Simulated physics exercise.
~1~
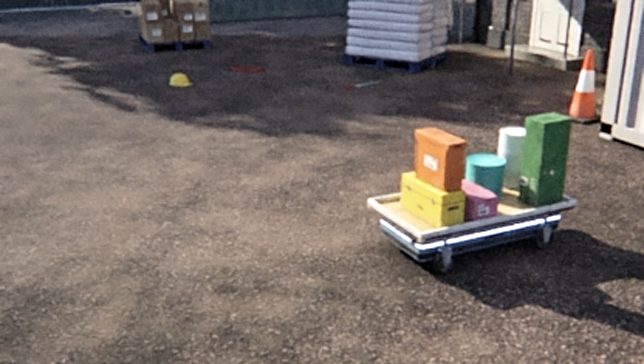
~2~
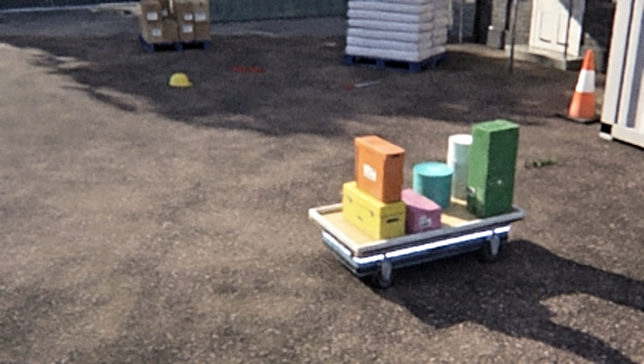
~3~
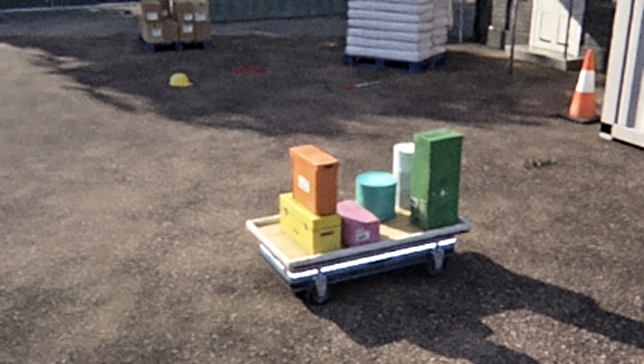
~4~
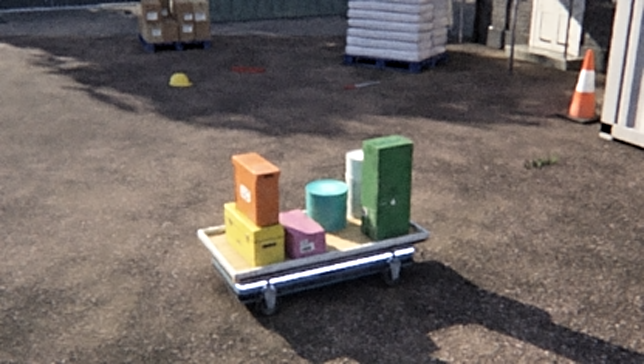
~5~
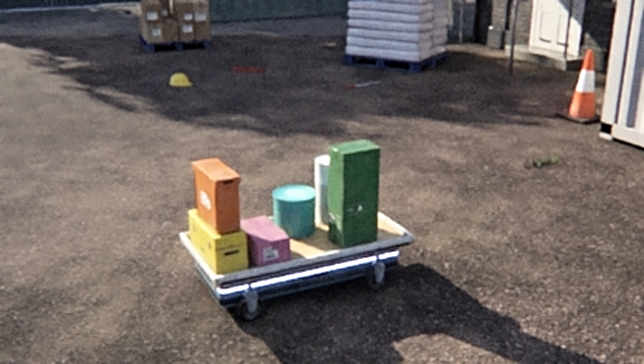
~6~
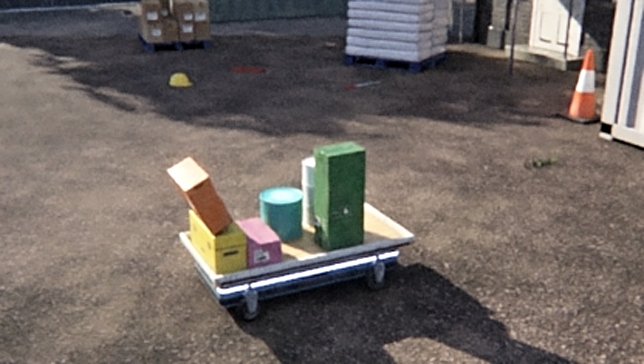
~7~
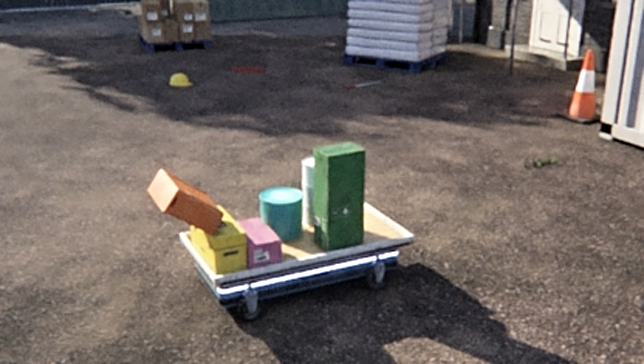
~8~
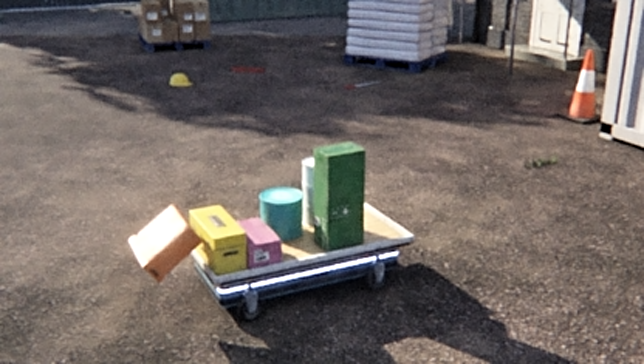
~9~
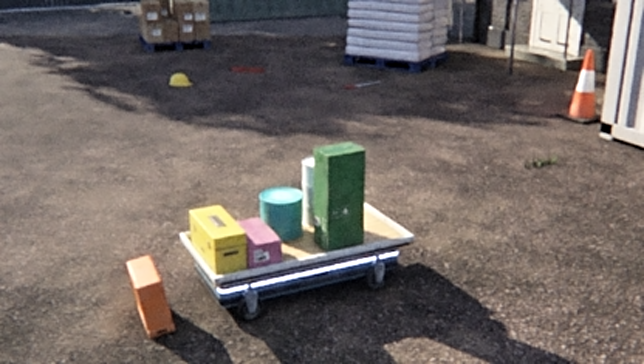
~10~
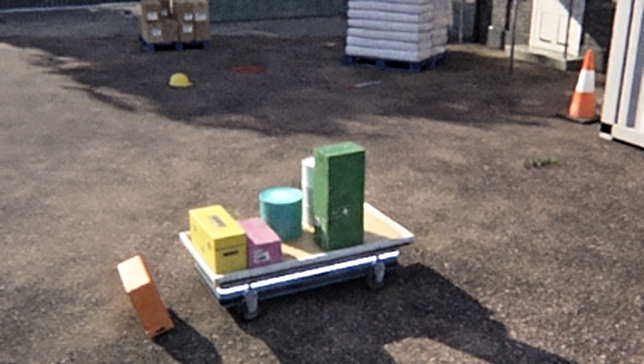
The footage shows a low wheeled cart carrying six colourful boxes and containers leftward across a paved yard. It stops, and the orange box tips off the yellow one, falling over the left edge to the ground, while the other items remain upright on the deck.
